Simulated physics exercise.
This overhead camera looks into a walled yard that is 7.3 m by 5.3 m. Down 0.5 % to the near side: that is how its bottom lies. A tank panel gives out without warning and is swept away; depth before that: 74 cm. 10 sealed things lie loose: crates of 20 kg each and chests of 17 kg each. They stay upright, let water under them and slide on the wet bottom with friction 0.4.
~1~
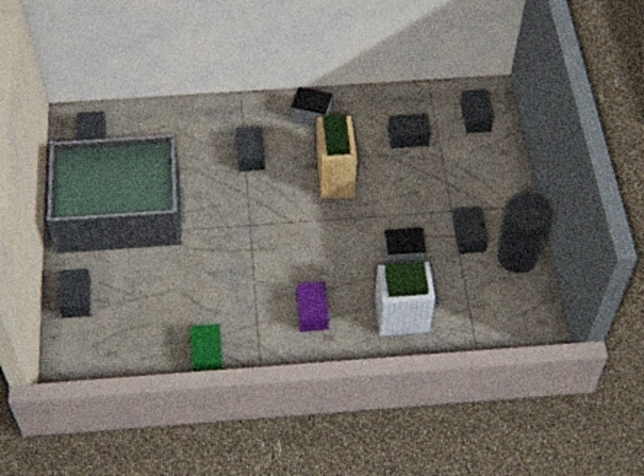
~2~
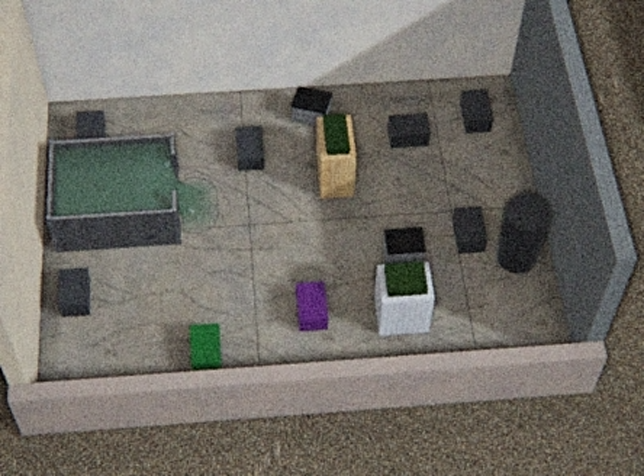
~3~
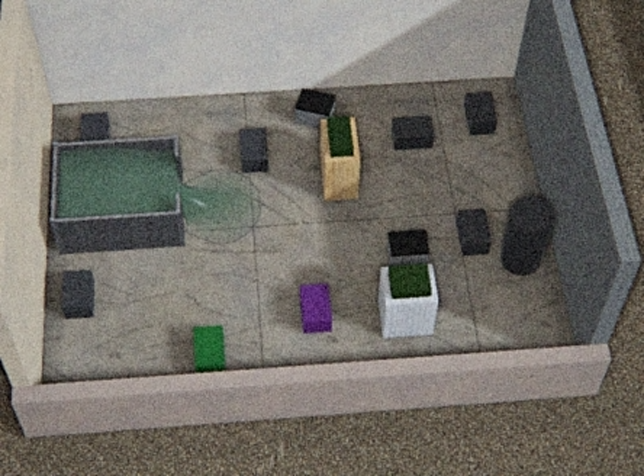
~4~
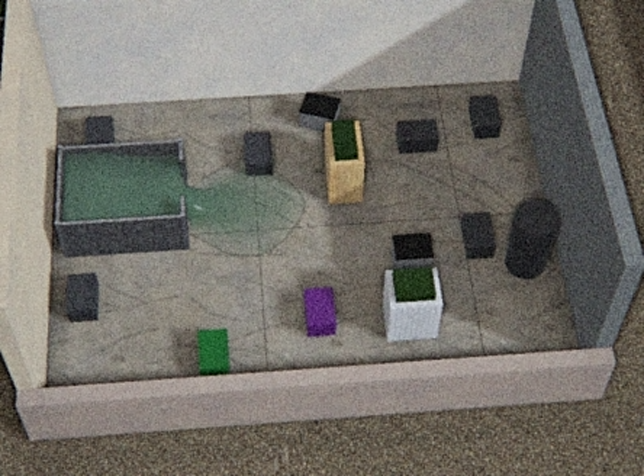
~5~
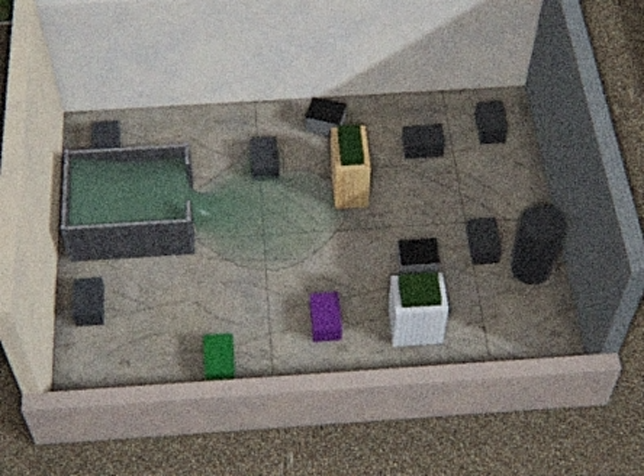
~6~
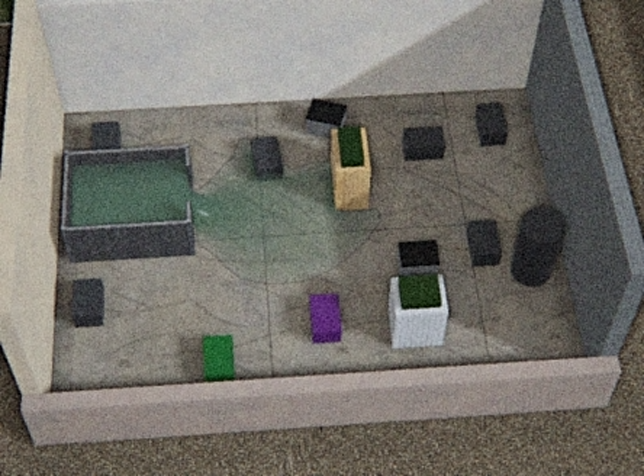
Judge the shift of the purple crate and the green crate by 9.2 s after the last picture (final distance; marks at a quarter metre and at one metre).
The purple crate hardly moves, the green crate hardly moves.
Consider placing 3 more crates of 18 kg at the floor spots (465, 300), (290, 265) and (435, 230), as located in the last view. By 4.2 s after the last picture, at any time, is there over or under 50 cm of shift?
Beyond it, beyond it, beyond it.
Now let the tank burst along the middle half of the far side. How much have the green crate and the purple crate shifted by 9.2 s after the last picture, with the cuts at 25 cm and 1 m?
If so, the green crate remains in place, the purple crate remains in place.
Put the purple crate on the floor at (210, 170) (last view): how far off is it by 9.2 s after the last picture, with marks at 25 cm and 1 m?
Short answer: It hardly moves.
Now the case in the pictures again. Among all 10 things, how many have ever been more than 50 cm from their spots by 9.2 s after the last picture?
Count: 5.
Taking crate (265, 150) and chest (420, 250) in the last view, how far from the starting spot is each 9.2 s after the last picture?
First 120 cm, then 150 cm.
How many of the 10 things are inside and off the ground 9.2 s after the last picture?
I count 0.
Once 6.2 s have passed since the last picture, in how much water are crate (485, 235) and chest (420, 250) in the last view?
About 8 and 5 cm.
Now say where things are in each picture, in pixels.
The first frame shows the purple crate at (313, 301), on the bottom; the green crate at (206, 344) rests on the ground; water covers 2.2 m2; 0 of 10 have shifted.
The second frame shows the purple crate at (312, 301), on the bottom; the green crate at (205, 343) rests on the ground; water covers 2.6 m2; 0 of 10 have shifted.
The third frame shows the purple crate at (316, 303), on the bottom; the green crate at (209, 345) rests on the ground; 3.4 m2 under water; 0 of 10 have shifted.
The fourth frame shows the purple crate at (320, 306), on the bottom; the green crate at (213, 349) rests on the ground; 4.2 m2 under water; 0 of 10 have shifted.
The fifth frame shows the purple crate at (326, 311) rests on the ground; the green crate at (219, 353) rests on the ground; 5.3 m2 under water; 0 of 10 have shifted.
The sixth frame shows the purple crate at (326, 313) rests on the ground; the green crate at (218, 355), on the bottom; 6.6 m2 under water; 0 of 10 have shifted.
Then, 1.2 s after the last picture the purple crate is near (326, 313), 0.0 m from its start, aground; the green crate is near (218, 355), 0.0 m from its start, aground; 1 afloat.
Then, 3.8 s after the last picture the purple crate is near (326, 313), 0.0 m from its start, aground; the green crate is near (218, 355), 0.0 m from its start, aground; 3 afloat.
Then, 6.2 s after the last picture the purple crate is near (326, 313), 0.0 m from its start, aground; the green crate is near (218, 355), 0.0 m from its start, aground; 1 afloat.
Then, 9.2 s after the last picture the purple crate is near (326, 313), 0.0 m from its start, aground; the green crate is near (218, 355), 0.0 m from its start, aground; 0 afloat.
